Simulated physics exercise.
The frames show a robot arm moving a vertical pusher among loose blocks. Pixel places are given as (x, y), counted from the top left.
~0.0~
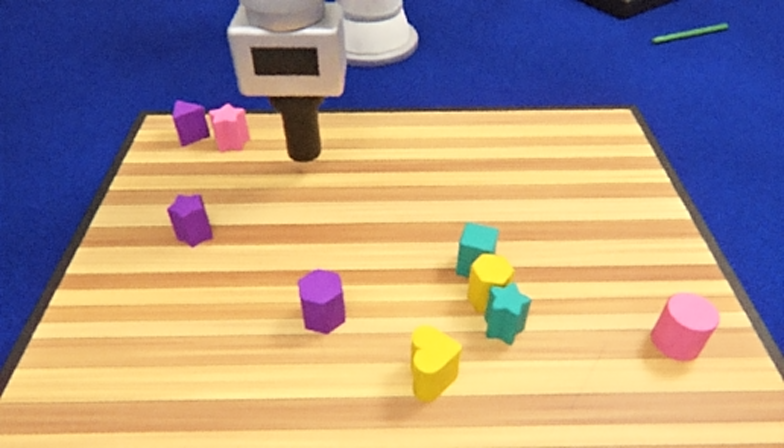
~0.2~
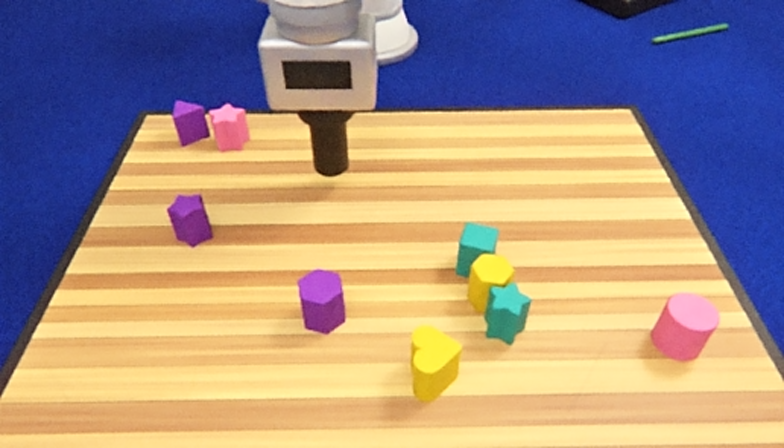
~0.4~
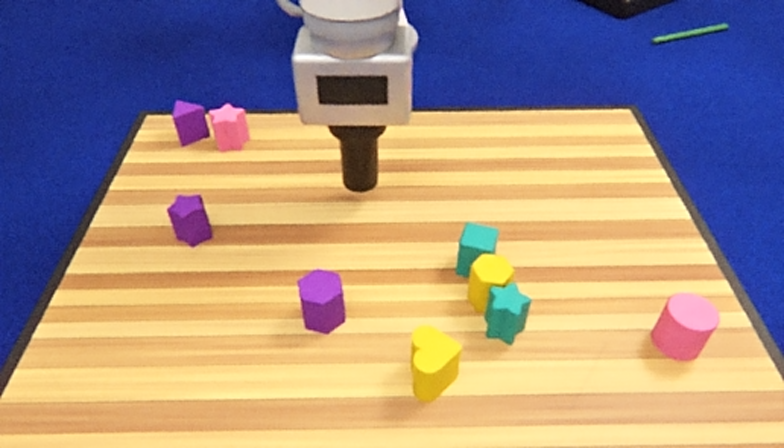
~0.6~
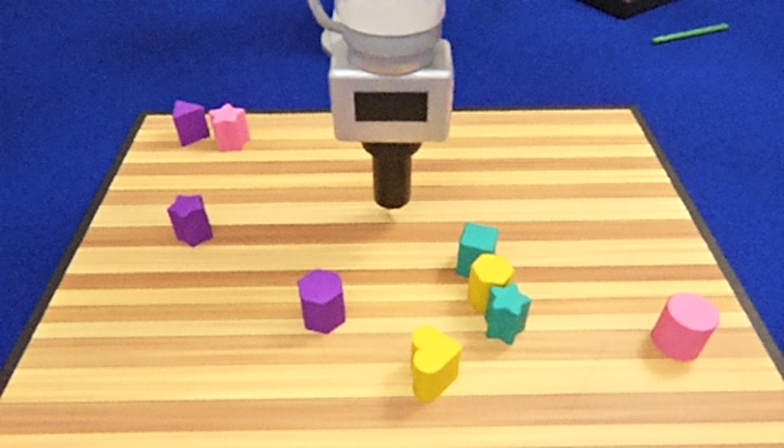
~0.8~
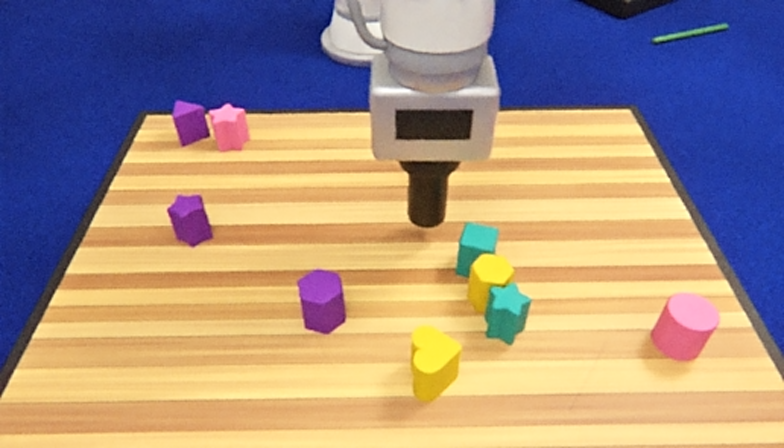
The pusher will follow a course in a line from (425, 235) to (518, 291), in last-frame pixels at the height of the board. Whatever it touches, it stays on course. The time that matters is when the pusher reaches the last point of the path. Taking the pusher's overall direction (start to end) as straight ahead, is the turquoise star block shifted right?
I expect so.
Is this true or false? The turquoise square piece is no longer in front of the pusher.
It is false.
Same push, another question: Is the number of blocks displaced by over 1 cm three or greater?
I expect so.
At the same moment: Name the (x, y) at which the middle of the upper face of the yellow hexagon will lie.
At roughly (518, 291).
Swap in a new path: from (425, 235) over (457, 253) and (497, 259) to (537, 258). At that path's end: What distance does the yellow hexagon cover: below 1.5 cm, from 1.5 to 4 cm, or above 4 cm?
Under 1.5 cm.
What follows on the original path. One third of the way, pusher at (457, 235); turquoise square piece at (490, 239), turned 15° clockwise.
Two thirds of the way, pusher at (488, 253); turquoise square piece at (527, 254), turned 10° clockwise; yellow hexagon at (498, 273), turned 20° clockwise; turquoise star block at (510, 301).
At the end, pusher at (522, 273); turquoise square piece at (565, 272); yellow hexagon at (518, 291), turned 60° clockwise; turquoise star block at (513, 321), turned 25° clockwise.
